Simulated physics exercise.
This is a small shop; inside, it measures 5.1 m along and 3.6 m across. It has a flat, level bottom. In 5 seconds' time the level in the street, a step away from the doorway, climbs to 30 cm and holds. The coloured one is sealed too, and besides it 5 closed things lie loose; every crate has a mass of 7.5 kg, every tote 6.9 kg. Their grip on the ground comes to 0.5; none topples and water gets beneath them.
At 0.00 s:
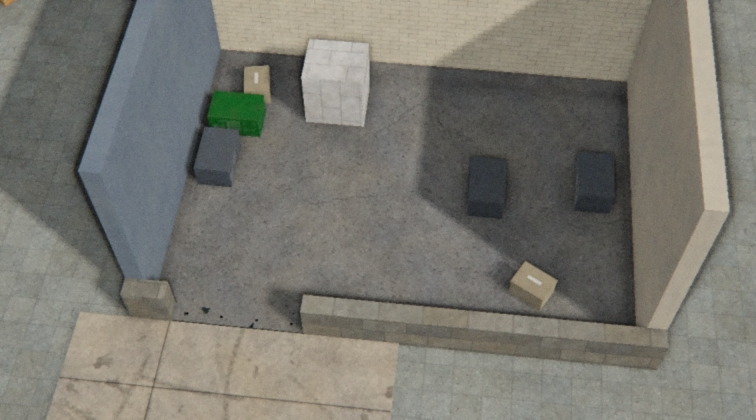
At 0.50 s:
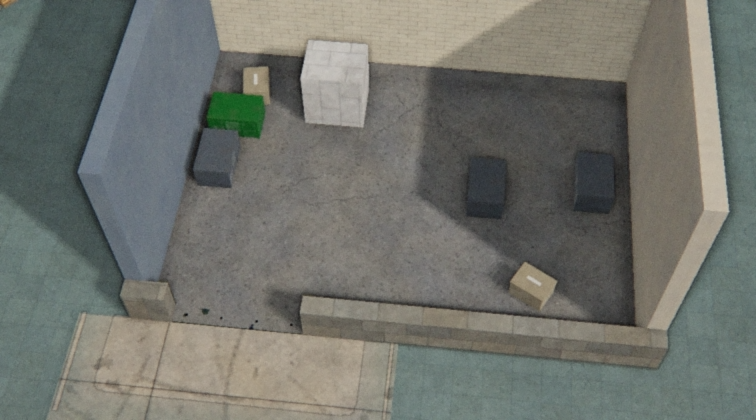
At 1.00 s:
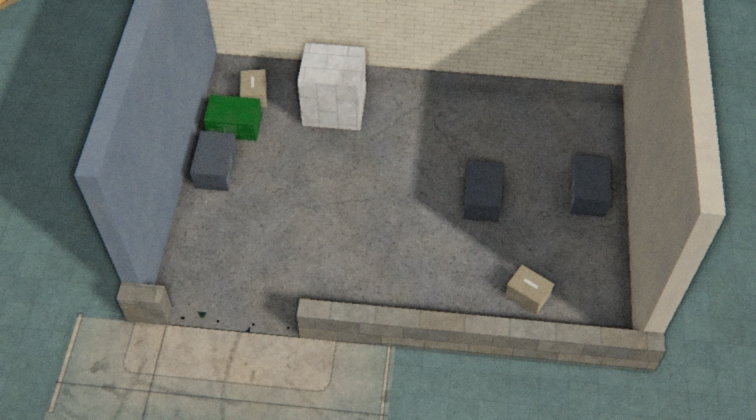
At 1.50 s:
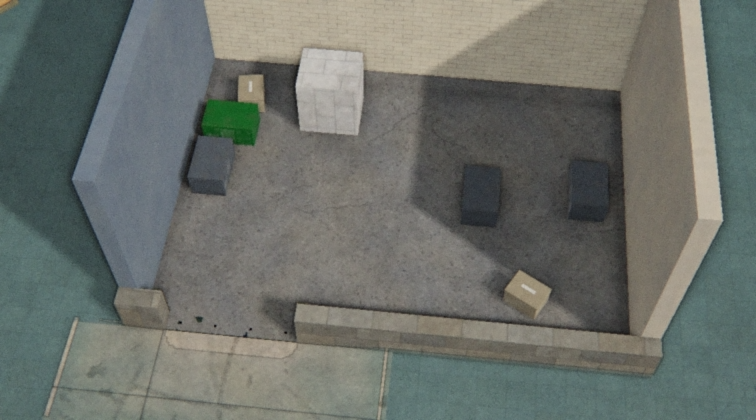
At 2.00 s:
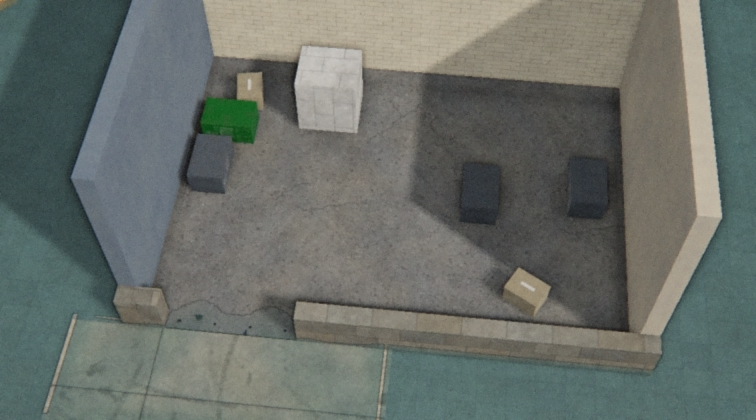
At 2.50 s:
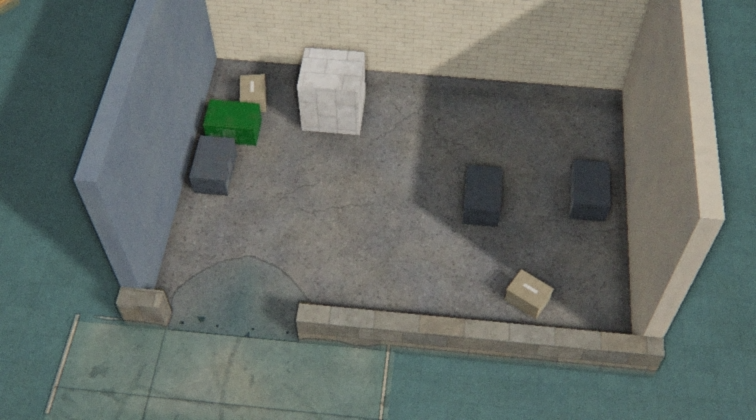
Water spreads over the paving outside and starts creeping through the doorway onto the floor.
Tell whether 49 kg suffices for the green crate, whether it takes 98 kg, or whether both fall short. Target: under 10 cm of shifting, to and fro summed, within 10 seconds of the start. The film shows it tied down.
It takes 98 kg.
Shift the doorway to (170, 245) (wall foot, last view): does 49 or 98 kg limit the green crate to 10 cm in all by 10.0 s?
Answer: The lower mass works.
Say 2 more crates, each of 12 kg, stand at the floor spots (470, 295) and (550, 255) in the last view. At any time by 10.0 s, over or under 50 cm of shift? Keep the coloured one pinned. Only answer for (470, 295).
That one is inside the limit.
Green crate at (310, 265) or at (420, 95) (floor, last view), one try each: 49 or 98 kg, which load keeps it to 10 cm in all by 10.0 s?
The big mass is needed; the big mass is needed.
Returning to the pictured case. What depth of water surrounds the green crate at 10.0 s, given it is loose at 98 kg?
Close to 21 cm deep.
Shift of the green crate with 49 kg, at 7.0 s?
Close to 30 centimetres.
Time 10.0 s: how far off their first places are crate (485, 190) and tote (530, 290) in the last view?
The first is 150 cm from its start, the second 20 cm.
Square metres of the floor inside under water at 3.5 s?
The covered patch comes to about 3.5 m2.
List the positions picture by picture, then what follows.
The first frame shows the green crate at (236, 106), on the bottom; 0.0 m2 under water; 0 of 6 have shifted.
The second frame shows the green crate at (235, 107), on the bottom; water covers 0.0 m2; 0 of 6 have shifted.
The third frame shows the green crate at (232, 110) rests on the ground; 0.0 m2 under water; 0 of 6 have shifted.
The fourth frame shows the green crate at (230, 114), on the bottom; 0.0 m2 under water; 0 of 6 have shifted.
The fifth frame shows the green crate at (229, 112) rests on the ground; 0.1 m2 under water; 0 of 6 have shifted.
The sixth frame shows the green crate at (231, 114) rests on the ground; 0.8 m2 under water; 0 of 6 have shifted.
After 3.5 s the green crate would be 0 cm from its start with 49 kg and 0 cm from its start with 98 kg; 0 cm of water round it then.
After 4.5 s the green crate would be 0 cm from its start with 49 kg and 0 cm from its start with 98 kg; 5 cm of water round it then.
After 7.0 s the green crate would be 26 cm from its start with 49 kg and 0 cm from its start with 98 kg; 14 cm of water round it then.
After 10.0 s the green crate would be 94 cm from its start with 49 kg and 0 cm from its start with 98 kg; 21 cm of water round it then.
